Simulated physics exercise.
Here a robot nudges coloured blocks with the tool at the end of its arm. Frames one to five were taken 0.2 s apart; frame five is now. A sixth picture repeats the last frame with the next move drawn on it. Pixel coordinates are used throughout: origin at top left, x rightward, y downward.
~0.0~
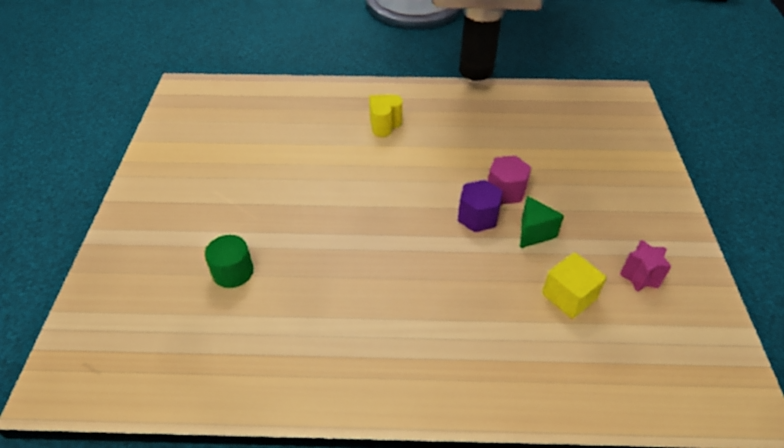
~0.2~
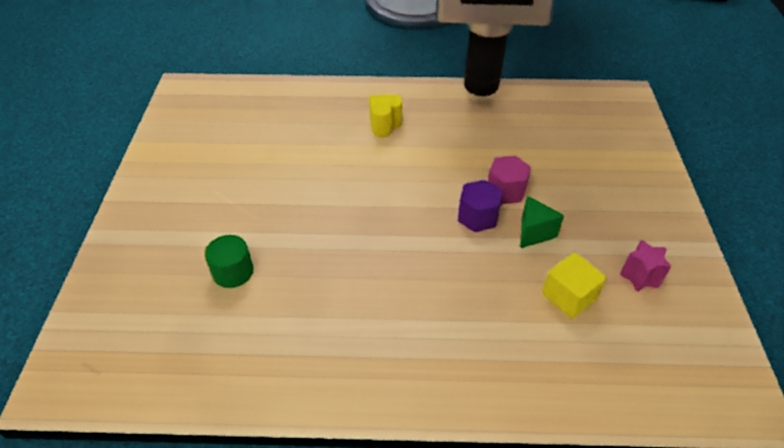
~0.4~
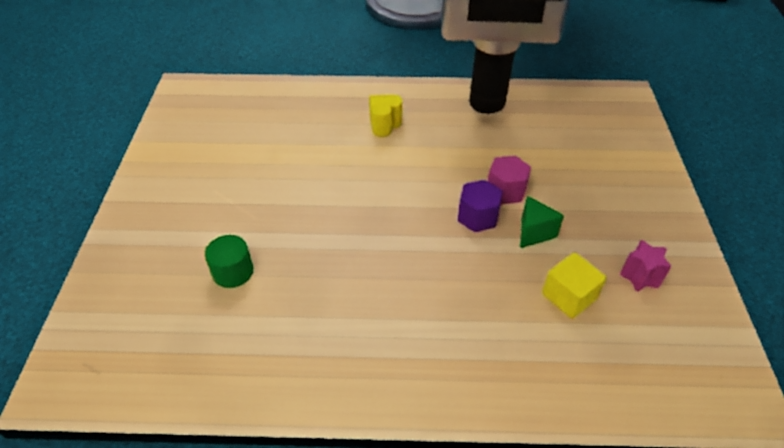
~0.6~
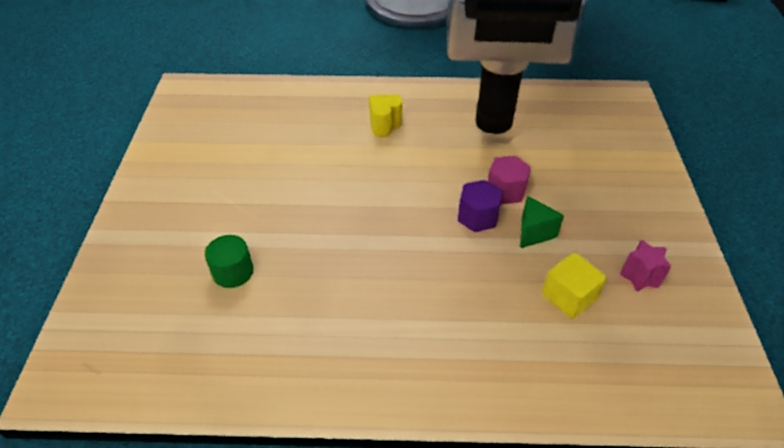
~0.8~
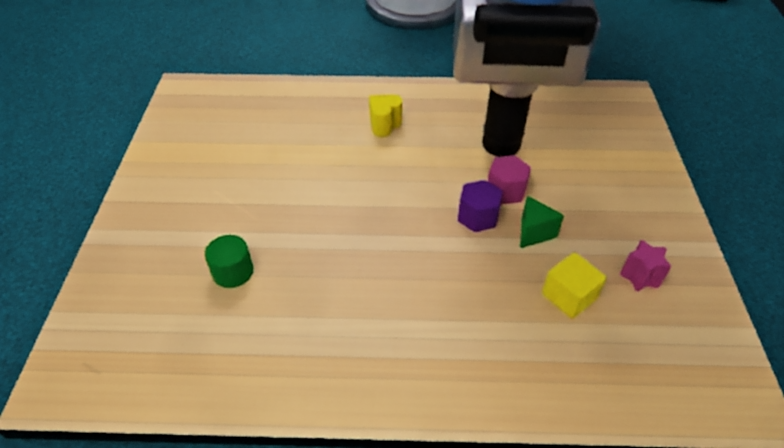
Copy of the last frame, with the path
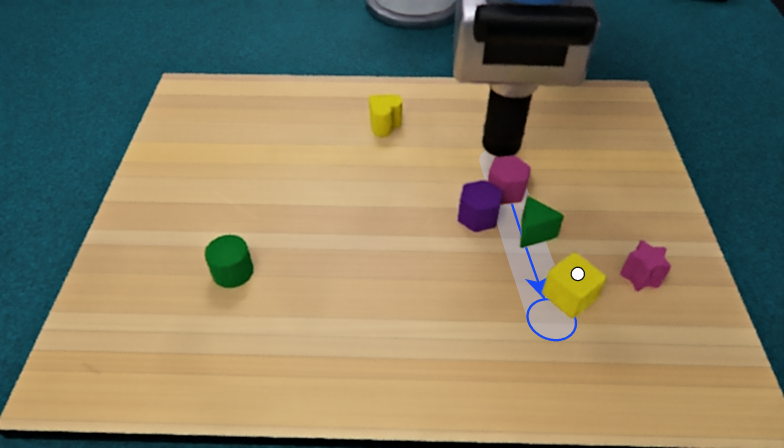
A robot arm with a black tool moved down from the top edge of the wooden board, drifting slightly right until it was beside the pink hexagon, while all the coloured blocks stayed still.
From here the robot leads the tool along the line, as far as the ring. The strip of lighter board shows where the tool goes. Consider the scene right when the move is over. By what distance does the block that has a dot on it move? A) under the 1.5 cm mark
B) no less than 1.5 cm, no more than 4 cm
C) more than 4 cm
The answer is C.
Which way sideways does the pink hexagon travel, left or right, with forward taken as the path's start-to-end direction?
Facing from start to end, it shifts right.
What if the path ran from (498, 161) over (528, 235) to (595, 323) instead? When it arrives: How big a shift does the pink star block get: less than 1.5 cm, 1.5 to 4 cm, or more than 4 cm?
It will fall in the lowest band, under 1.5 cm.
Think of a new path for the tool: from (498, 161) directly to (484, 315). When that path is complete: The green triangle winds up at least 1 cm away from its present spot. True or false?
This is true.
The drawn path runs from (498, 161) to (552, 319); the dot is on the yellow square block.
What follows on the original path. One third of the way, tool (516, 191); purple hexagon (475, 206), turned 45° clockwise; pink hexagon (519, 215), turned 25° clockwise; green triangle (549, 236), turned 70° anticlockwise.
Two thirds of the way, tool (534, 244); purple hexagon (475, 206), turned 45° clockwise; pink hexagon (514, 266), turned 55° clockwise; green triangle (569, 271); yellow square block (600, 293).
At the end, tool (557, 305); purple hexagon (475, 206), turned 45° clockwise; pink hexagon (507, 287), turned 90° clockwise; green triangle (603, 325), turned 175° anticlockwise; yellow square block (643, 327), turned 35° anticlockwise.
